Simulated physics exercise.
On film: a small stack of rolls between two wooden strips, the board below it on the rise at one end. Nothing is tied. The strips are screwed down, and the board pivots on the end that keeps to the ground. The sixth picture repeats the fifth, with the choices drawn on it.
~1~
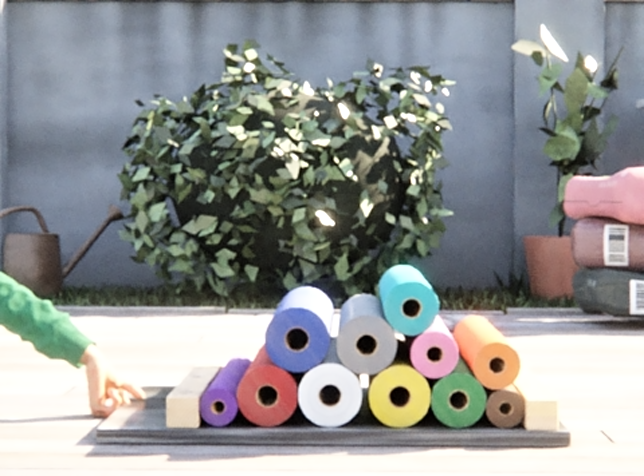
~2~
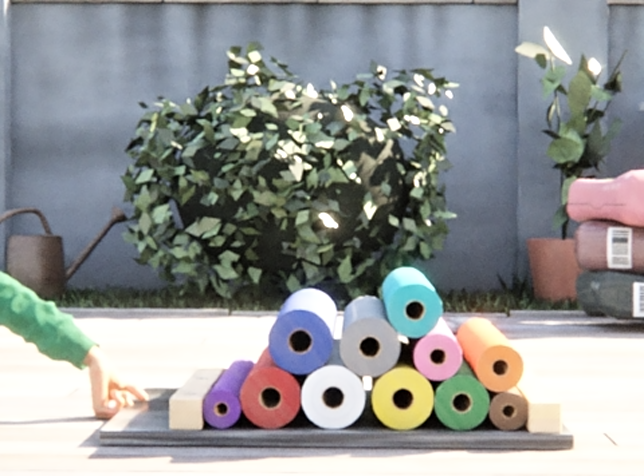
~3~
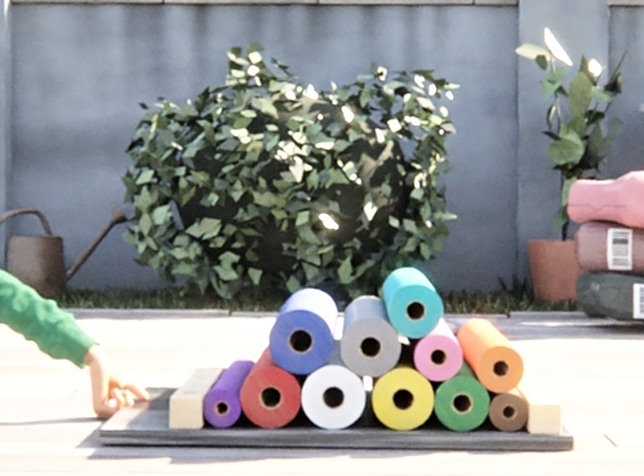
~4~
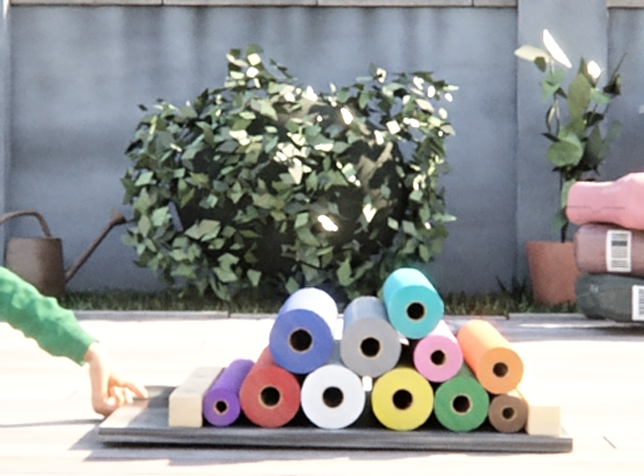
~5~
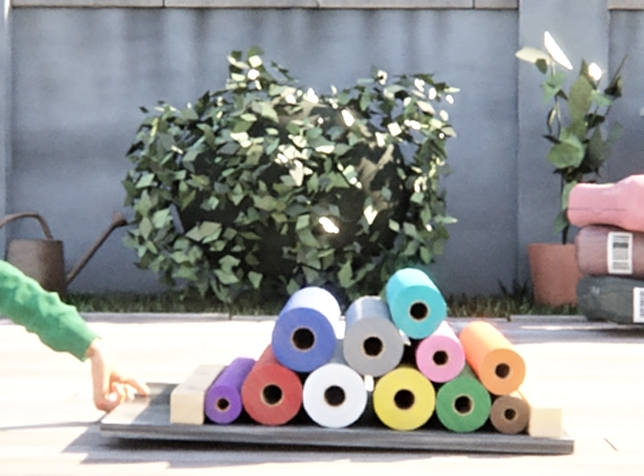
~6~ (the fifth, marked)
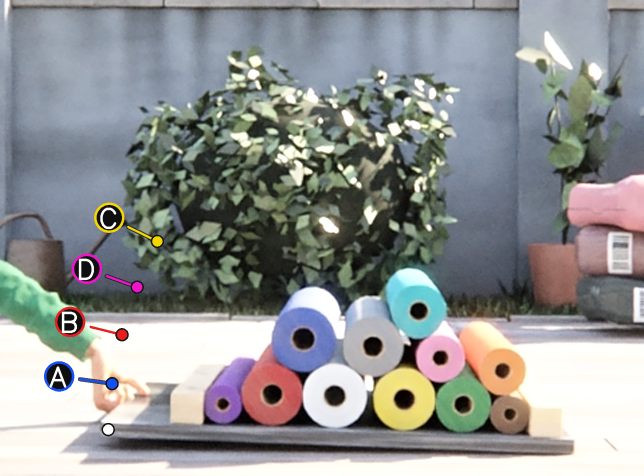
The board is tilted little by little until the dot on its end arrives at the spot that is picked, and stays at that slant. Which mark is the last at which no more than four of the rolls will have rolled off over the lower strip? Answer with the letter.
Stop at C.
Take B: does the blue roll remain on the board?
Yes, with B.
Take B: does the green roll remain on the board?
The green roll: Yes.
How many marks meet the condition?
Four of the four.
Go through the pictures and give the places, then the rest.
The first picture shows pink roll (435, 354); orange roll (497, 365); grey roll (367, 345).
The second picture shows grey roll (370, 347); turquoise roll (415, 311).
The third picture shows board (338, 401); purple roll (222, 408); red roll (271, 398).
The fourth picture shows board (338, 401); purple roll (221, 407); red roll (270, 396).
The fifth picture shows board (339, 400); purple roll (223, 404); red roll (272, 394).
On the marked copy, A at (112, 384); B at (122, 335); C at (158, 241); D at (137, 287); the white dot at (108, 430).
With C. Early on, board at 16°.
Further on, board at 26°.
At the end, board at 26°, two over the low batten (orange, turquoise).
As for the rest, A none over the low batten; B one over the low batten (orange); D two over the low batten (orange, turquoise).
